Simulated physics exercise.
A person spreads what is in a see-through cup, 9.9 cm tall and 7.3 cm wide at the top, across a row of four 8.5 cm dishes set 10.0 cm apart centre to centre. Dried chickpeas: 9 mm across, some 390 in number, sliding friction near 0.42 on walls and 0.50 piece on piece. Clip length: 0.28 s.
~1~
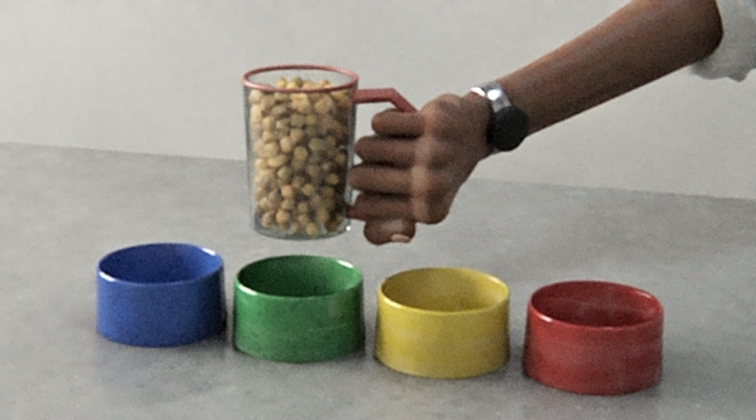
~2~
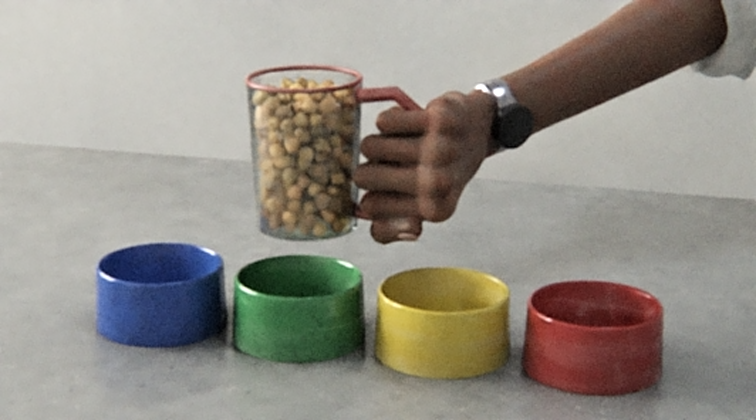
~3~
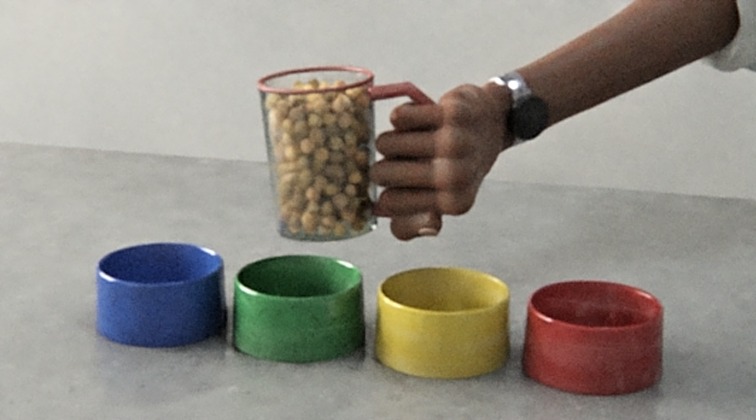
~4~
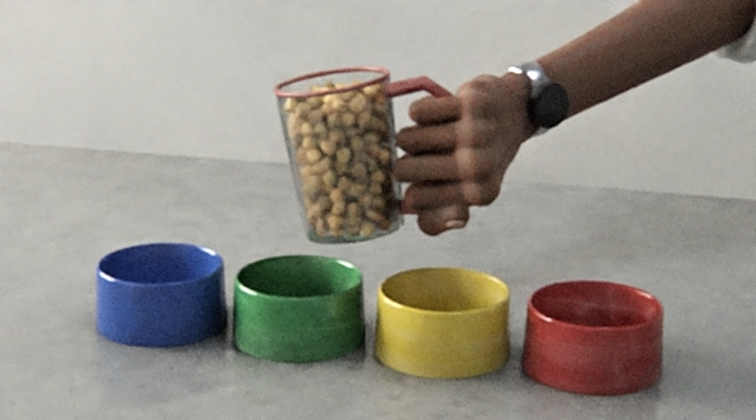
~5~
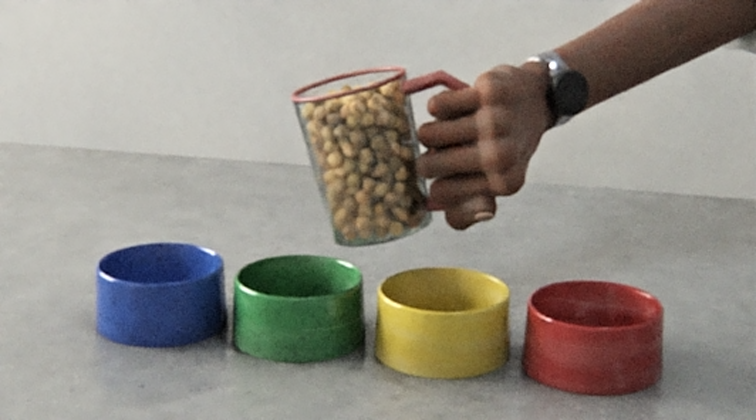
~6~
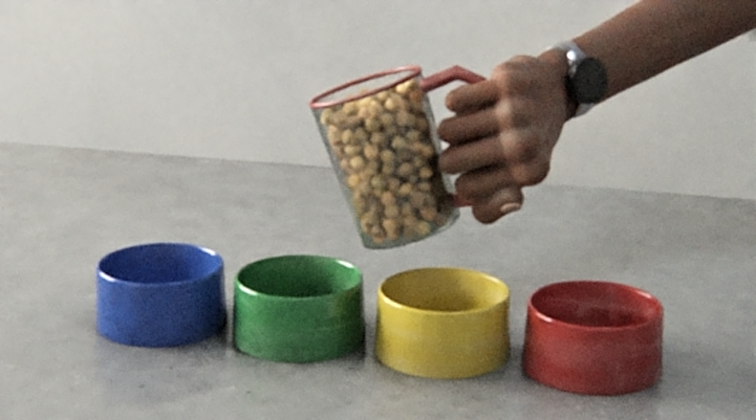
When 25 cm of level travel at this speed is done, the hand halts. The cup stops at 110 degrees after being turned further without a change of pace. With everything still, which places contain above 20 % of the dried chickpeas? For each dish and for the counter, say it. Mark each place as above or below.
Marks: Red above, blue below, green below, yellow below, counter below.
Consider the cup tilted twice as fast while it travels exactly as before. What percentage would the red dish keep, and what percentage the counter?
Shares: Red at 70; counter at 10.
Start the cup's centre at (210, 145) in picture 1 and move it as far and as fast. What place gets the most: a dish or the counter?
Most of it lands at yellow.
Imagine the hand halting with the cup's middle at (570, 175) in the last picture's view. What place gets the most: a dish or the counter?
Yellow.
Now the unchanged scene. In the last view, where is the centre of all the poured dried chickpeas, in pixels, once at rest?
Once everything settles, the centre is around (591, 320).
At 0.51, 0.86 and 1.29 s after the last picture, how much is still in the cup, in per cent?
One after the other: 100, 95, 50 in a hundred.
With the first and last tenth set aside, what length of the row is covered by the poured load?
I'd put it near 6 cm.
Then, 0.51 s after the last picture, tilt 62 degrees; cup holds 100 %.
Then, 0.86 s after the last picture, tilt 91 degrees; cup holds 95 %, red 5 %.
Then, 1.29 s after the last picture, tilt 110 degrees; cup holds 50 %, red 50 %.
In the end, red 90 %, blue 0 %, green 0 %, yellow 0 %, counter 10 %.
